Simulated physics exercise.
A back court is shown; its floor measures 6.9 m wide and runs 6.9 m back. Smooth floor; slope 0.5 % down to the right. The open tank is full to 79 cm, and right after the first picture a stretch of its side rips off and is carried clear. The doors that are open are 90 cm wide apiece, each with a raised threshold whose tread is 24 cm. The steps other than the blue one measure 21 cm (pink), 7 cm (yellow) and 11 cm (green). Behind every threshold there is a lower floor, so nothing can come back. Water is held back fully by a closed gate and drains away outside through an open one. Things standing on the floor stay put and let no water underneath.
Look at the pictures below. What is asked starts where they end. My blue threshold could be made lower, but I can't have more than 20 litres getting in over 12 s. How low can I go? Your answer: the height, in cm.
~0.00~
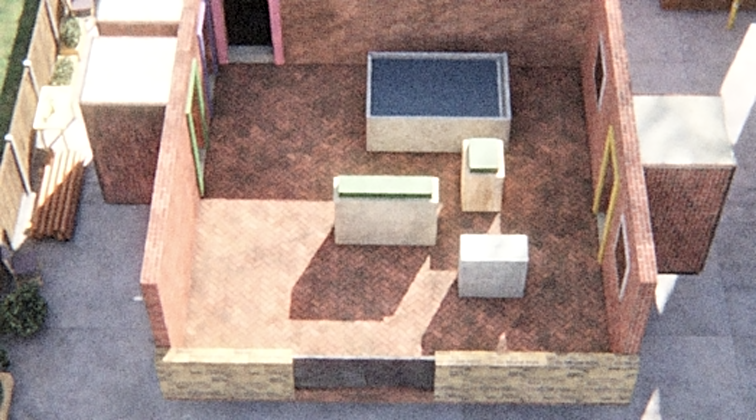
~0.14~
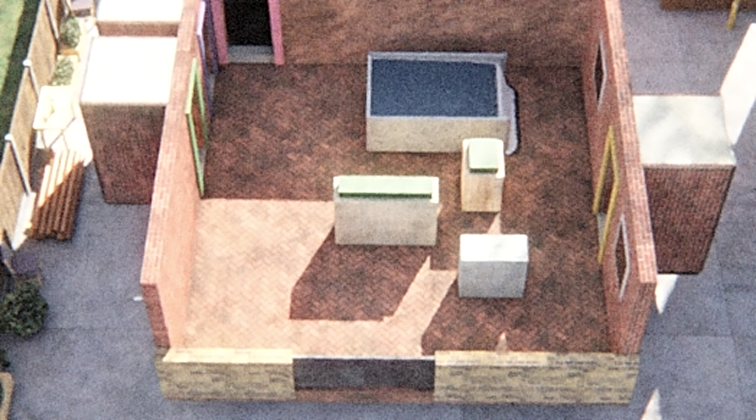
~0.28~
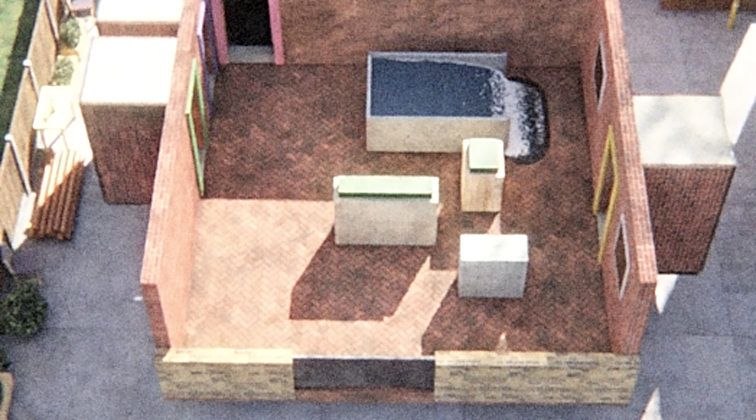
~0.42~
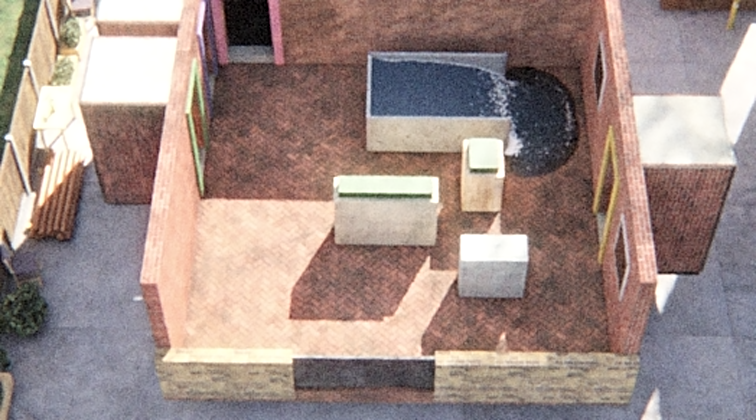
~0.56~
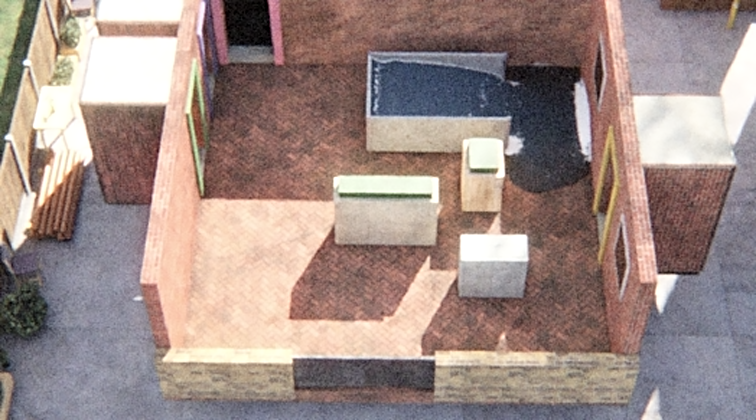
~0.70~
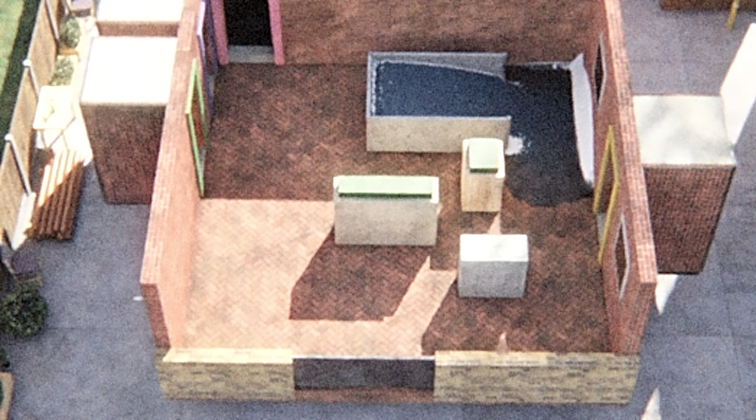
You could bring it down to roughly 18 cm.
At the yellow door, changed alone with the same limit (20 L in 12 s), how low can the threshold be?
For yellow: Close to 8.0 cm.
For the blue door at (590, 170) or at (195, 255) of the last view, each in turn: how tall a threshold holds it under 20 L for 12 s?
In turn: About 30 cm, about 7.5 cm.
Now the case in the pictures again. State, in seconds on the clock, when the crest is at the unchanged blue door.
Peak: Close to 4.5 s.
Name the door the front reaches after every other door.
Green, last of all.
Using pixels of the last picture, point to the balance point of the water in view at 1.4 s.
The centre of all the water is around (497, 122).
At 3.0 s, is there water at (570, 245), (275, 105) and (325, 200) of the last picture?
Status: Submerged / clear / clear.
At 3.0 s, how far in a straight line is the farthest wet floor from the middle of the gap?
Roughly 5.8 m from the gap.
After 1.4 s water covers 15 % of the floor, deepest (60 cm) near (579, 68); it has not reached the blue door.
After 3.0 s water covers 40 % of the floor, deepest (36 cm) near (579, 68); it has not reached the blue door.
After 12.0 s water covers 100 % of the floor, deepest (10 cm) near (459, 193); 3 cm at the blue door, 157 litres in over its 6 cm threshold.
At the blue door as built, the water arrived by 3.5 s and peaked near 19 cm at 4.4 s.
With a threshold of 16 cm, 30 litres would have come in within the 12 s; with 22 cm, 5 litres. So under 20 litres takes about 18 cm.
